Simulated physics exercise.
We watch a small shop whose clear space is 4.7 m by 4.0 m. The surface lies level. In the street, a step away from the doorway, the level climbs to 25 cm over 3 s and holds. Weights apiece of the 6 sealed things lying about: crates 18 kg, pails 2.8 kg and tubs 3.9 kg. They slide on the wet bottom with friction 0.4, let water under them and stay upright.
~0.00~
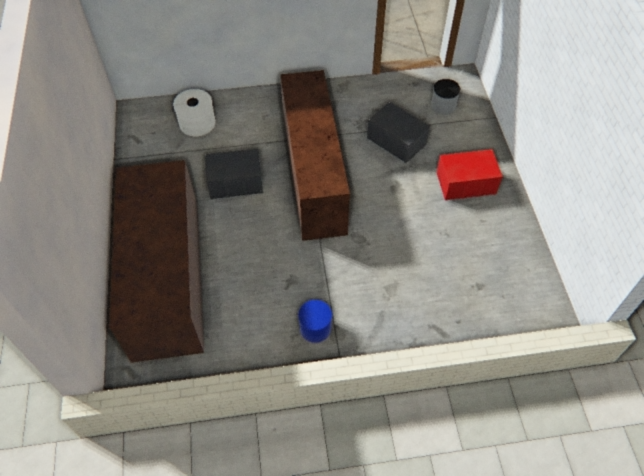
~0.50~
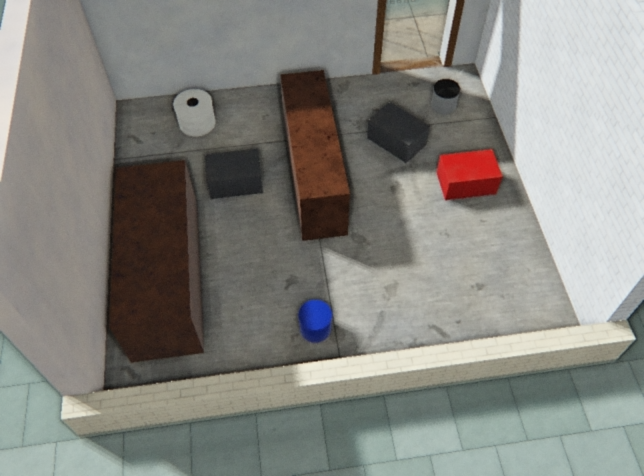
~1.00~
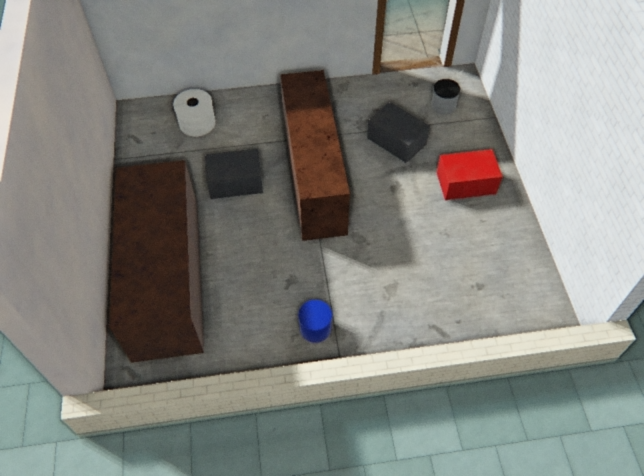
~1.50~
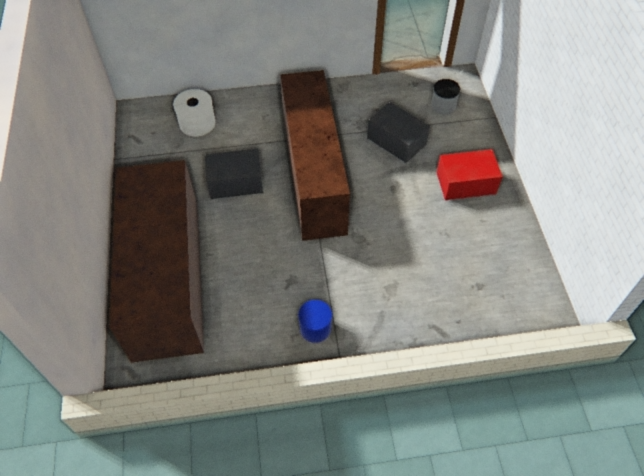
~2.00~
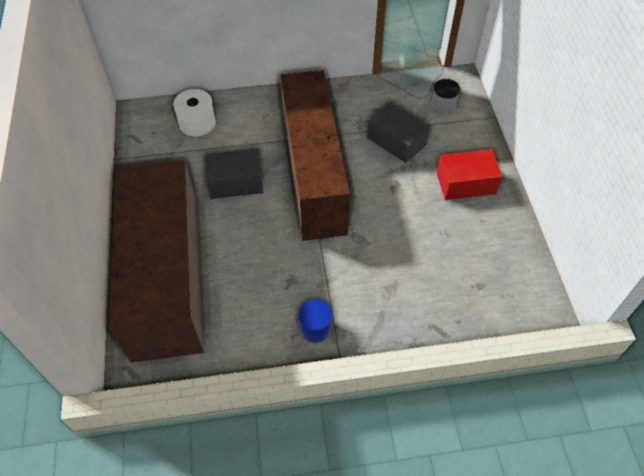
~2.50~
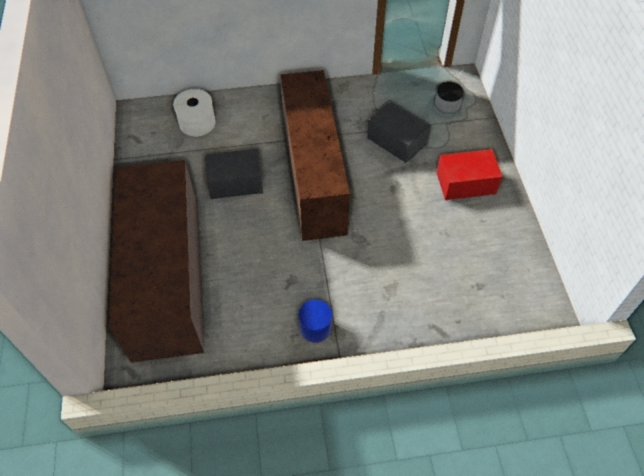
Water spreading over the paving outside a small shop, then seeping in at the doorway, where a dark-topped round tub shifts slightly.
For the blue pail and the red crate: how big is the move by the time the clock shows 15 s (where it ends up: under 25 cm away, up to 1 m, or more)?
Blue pail travels far; red crate gets carried off.
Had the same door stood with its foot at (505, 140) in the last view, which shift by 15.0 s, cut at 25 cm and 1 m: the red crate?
Then the red crate gets carried off.
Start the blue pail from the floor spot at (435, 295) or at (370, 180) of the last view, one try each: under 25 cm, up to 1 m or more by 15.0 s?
In that order: It travels far; it ends far away.
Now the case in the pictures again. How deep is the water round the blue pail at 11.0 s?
About 9 cm.
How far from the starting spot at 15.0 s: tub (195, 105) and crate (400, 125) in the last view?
In that order: 40 cm, 150 cm.
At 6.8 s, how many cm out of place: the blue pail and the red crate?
Roughly 40 and 200 cm by then.
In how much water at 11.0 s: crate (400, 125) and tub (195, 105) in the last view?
Roughly 9 and 2 cm.
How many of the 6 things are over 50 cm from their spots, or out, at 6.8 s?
I count 3.
After 3.5 s the blue pail is near (315, 315), 0.0 m from its start, aground; the red crate is near (472, 170), 0.1 m from its start, aground; 1 afloat.
After 6.8 s the blue pail is near (277, 326), 0.4 m from its start, aground; the red crate is near (478, 312), 1.8 m from its start, afloat; 3 afloat.
After 11.0 s the blue pail is near (221, 175), 2.0 m from its start, afloat; the red crate is near (231, 322), 3.1 m from its start, afloat; 4 afloat.
After 15.0 s the blue pail is near (186, 129), 2.8 m from its start, afloat; the red crate is near (226, 166), 2.7 m from its start, afloat; 6 afloat.
